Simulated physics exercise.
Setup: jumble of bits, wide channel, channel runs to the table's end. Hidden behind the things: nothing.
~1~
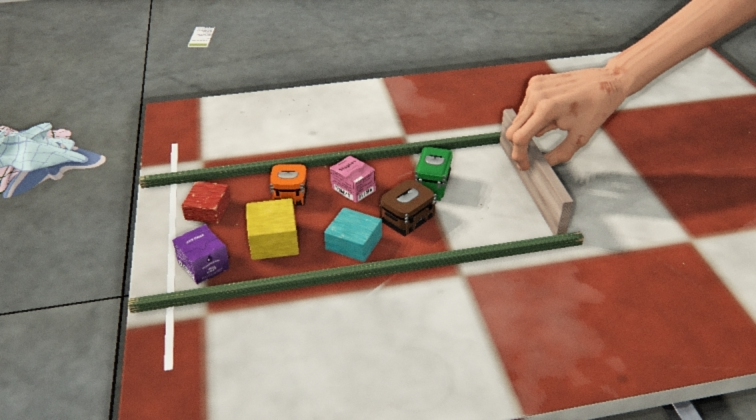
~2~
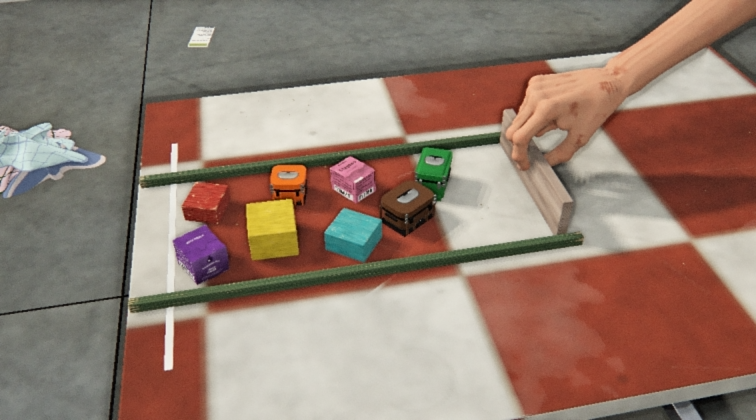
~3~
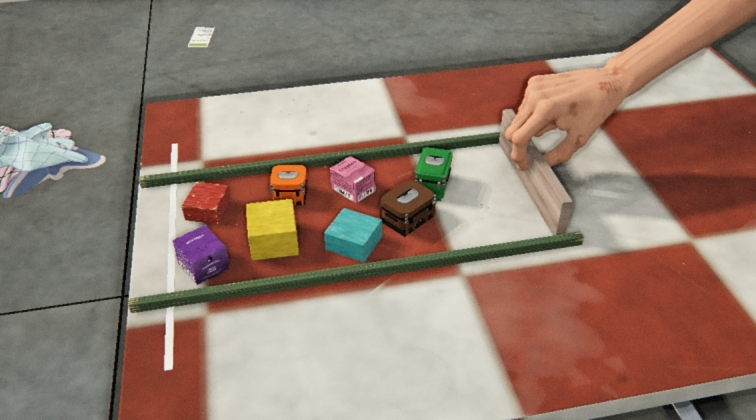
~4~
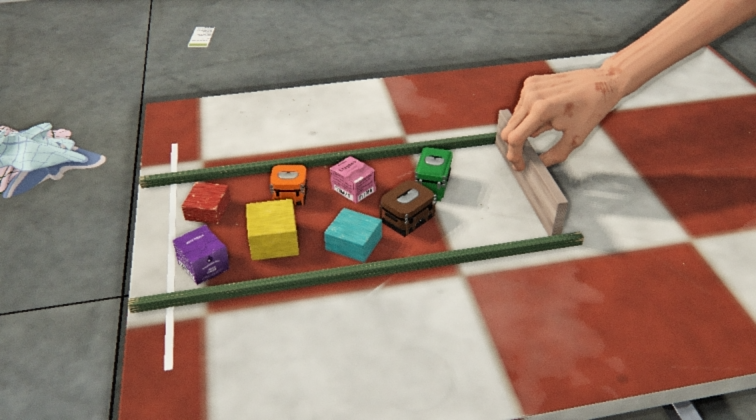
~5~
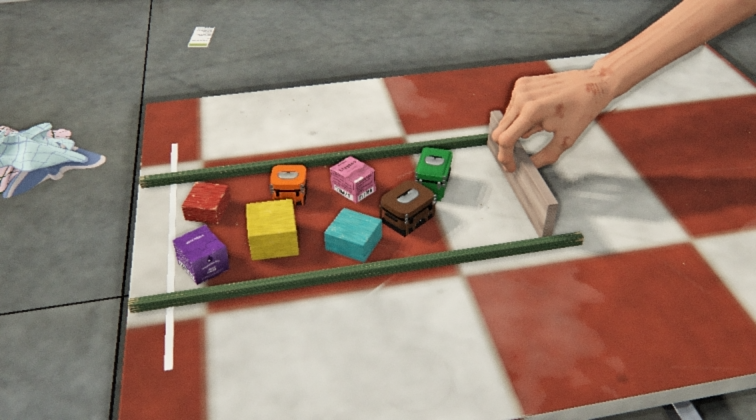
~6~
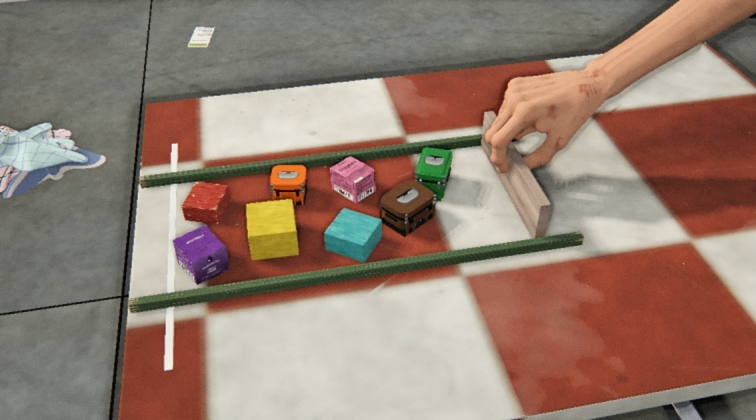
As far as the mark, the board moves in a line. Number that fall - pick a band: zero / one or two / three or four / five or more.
Band: Five or more.
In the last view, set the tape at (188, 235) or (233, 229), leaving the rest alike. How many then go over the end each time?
The counts: 4 and 1.
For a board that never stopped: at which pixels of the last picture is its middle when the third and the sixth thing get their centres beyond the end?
The first one at (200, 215), the next at (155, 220).
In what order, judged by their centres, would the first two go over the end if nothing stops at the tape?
They are the red block, then the orange case.
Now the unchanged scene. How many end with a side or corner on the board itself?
3 in contact.
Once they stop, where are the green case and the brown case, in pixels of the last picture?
Okay, so first (154, 208), and next (150, 241).
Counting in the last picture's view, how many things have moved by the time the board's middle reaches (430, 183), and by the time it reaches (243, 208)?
The counts are 2 and 8.
Soon after, none off yet; purple box at rest near (202, 255); red block at rest near (207, 203); yellow block at rest near (272, 229).
At rest, the number that fall off is five or more; fallen, pink box, orange case, yellow block, red block and purple box.
